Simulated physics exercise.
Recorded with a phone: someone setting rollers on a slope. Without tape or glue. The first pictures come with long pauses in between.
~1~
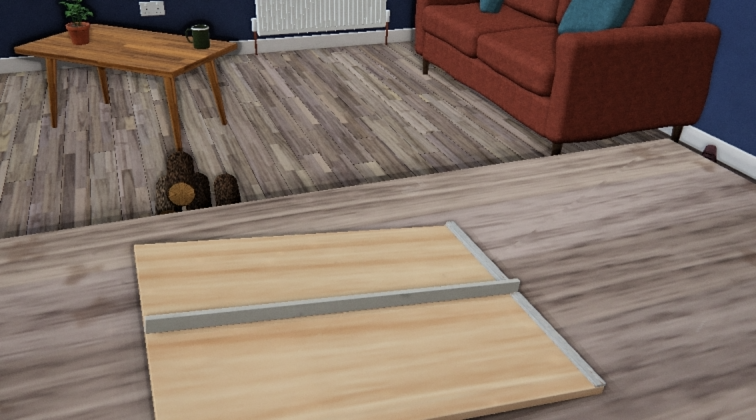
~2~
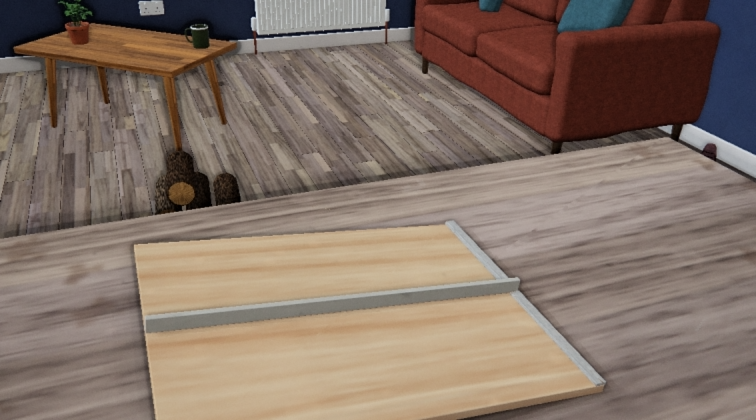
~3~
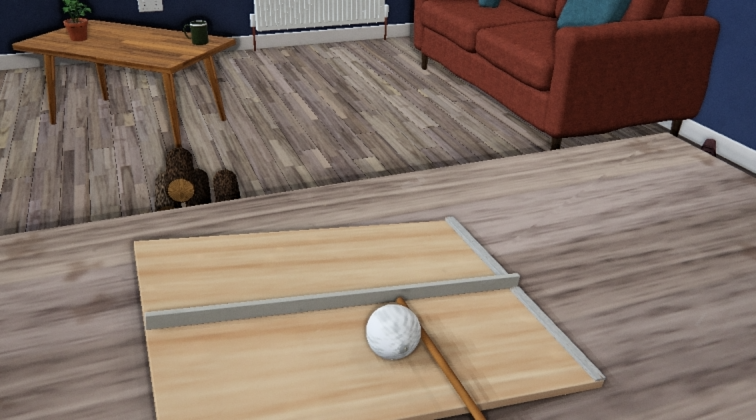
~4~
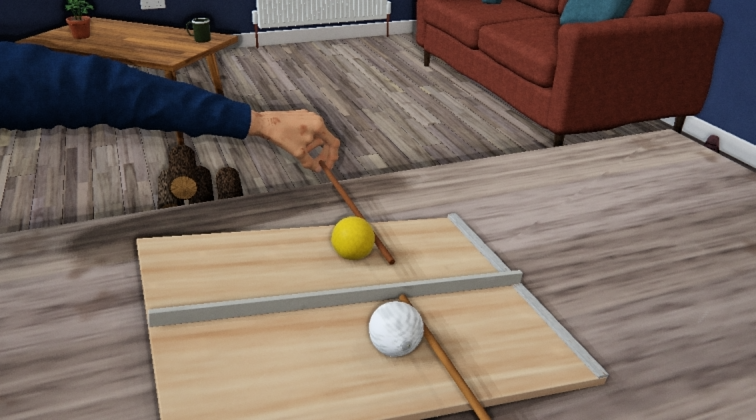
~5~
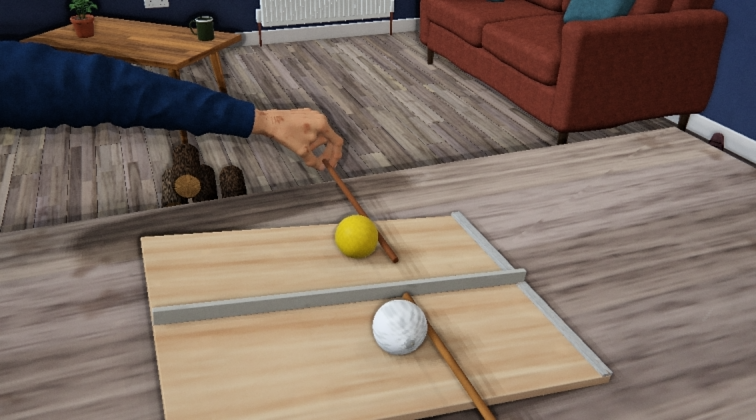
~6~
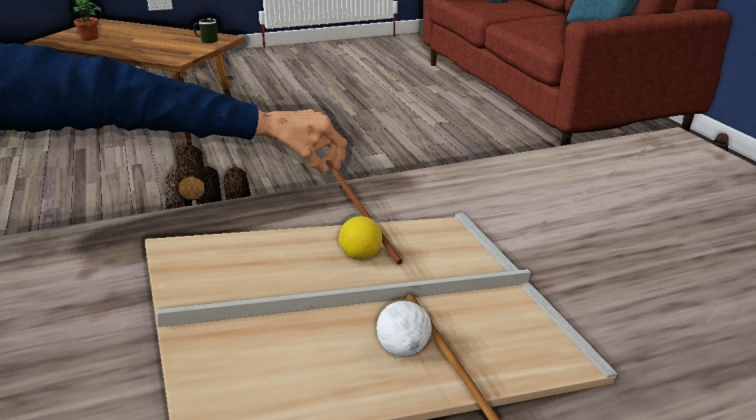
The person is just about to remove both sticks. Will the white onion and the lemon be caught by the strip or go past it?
The white onion goes past the strip, the lemon goes past the strip.
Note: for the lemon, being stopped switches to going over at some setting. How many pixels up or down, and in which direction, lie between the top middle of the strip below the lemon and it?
Roughly 4 pixels upward.
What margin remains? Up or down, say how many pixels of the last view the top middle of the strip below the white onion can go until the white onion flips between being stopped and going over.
Up, by around 8 pixels.
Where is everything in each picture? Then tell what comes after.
In the first picture, board (351, 307).
In the second picture, board (351, 307).
In the third picture, white onion (394, 332); board (351, 303).
In the fourth picture, held back by the sticks; lemon (353, 238); board (354, 300).
In the fifth picture, held back by the sticks; white onion (400, 327); board (357, 298).
In the sixth picture, held back by the sticks; white onion (404, 329); lemon (360, 238); board (361, 300).
Then, 0.56 s on from there, white onion rolling on the board near (489, 318); lemon rolling on the board near (432, 233).
Then, 0.98 s on from there, white onion off the board near (628, 302); lemon off the board near (538, 228).
Then, 1.36 s on from there, white onion off the board near (739, 274); lemon off the board near (623, 211).
In the end, the white onion rolls off the board; the lemon rolls off the board.
